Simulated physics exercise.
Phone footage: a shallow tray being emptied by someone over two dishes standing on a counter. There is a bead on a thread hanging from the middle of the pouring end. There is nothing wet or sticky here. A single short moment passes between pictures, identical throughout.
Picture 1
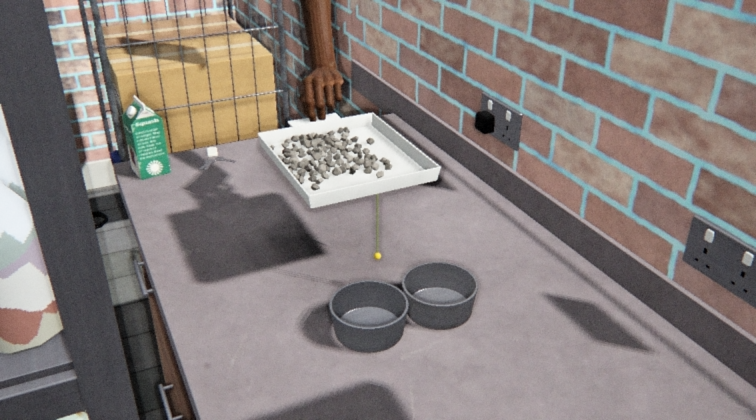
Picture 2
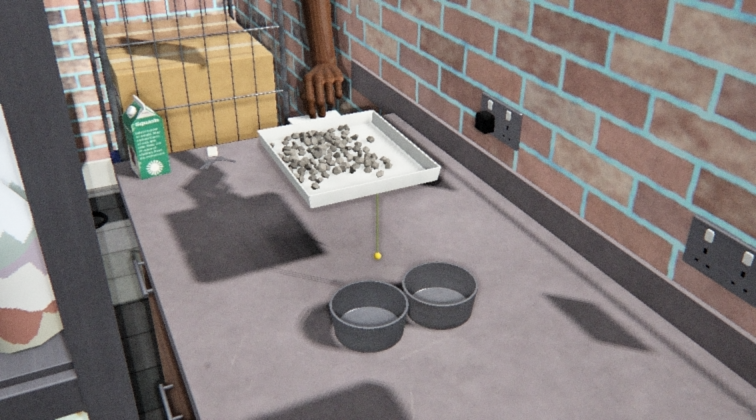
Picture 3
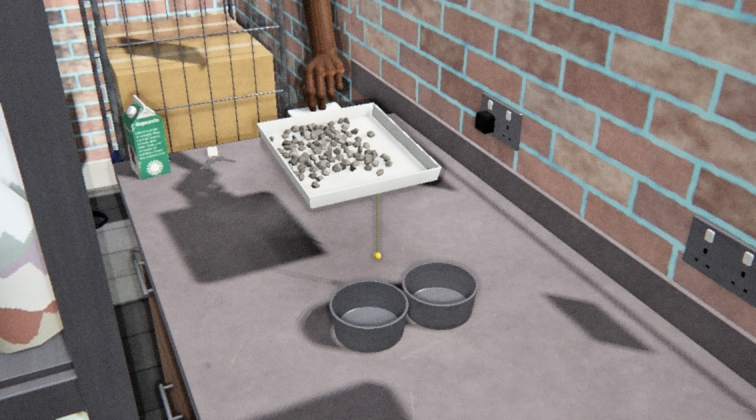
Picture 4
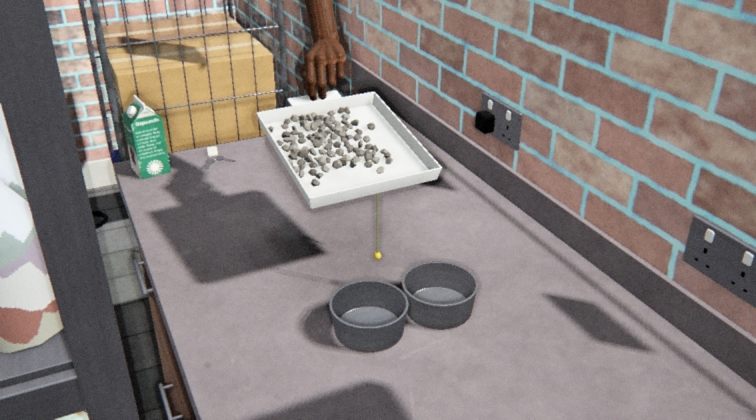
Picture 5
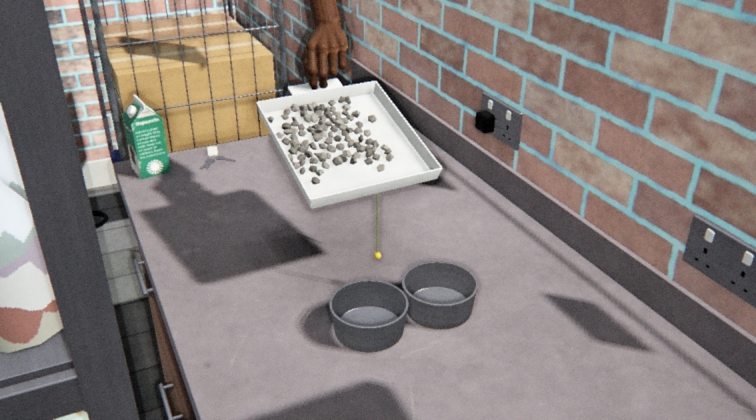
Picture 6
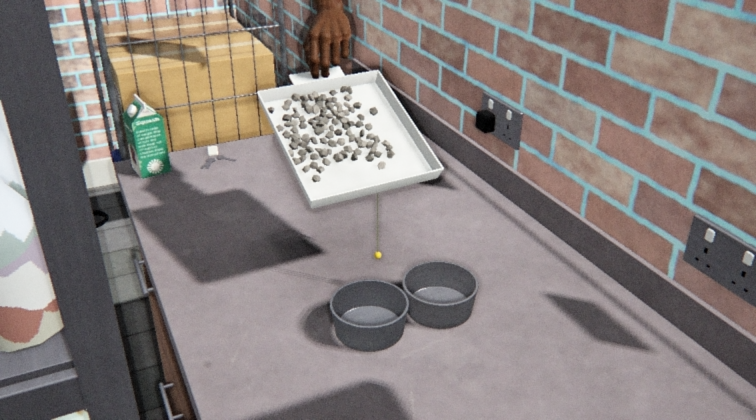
On a kitchen counter, a hand gradually tilts a white tray of gravel toward two dark dishes.
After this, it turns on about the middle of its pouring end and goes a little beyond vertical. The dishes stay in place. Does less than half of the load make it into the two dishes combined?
No - more than half does.
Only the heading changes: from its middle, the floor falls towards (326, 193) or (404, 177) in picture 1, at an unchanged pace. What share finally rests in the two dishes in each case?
For the first aim it is 10 in a hundred, for the second 10 in a hundred.
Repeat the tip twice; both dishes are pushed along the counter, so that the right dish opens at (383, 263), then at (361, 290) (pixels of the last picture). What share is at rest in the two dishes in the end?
Close to 30 in a hundred, then close to 60 in a hundred.
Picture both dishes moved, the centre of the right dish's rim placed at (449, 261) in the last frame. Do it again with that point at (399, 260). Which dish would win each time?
Taking the places in turn, it's the left side and then the left side.
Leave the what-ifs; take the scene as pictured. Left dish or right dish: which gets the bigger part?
Pick: The one placed left.
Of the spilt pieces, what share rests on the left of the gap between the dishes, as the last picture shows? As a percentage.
Looks like close to 90 per cent of it.
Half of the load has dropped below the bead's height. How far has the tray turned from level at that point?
My estimate is some 100 degrees.
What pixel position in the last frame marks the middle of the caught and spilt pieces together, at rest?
Near pixel (369, 322).
Just after the last frame, tray tipped steeply; almost all on the tray; just a few in the air.
A moment on, tray tipped right over; roughly a third on the tray; roughly a third in the left dish; about a tenth in the right dish; about a tenth outside both; about a tenth in the air.
Further on, tray tipped past a quarter turn; roughly half in the left dish; roughly a quarter in the right dish; roughly a quarter outside both.
When it is over, tray tipped past a quarter turn; roughly half in the left dish; roughly a quarter in the right dish; roughly a quarter outside both.
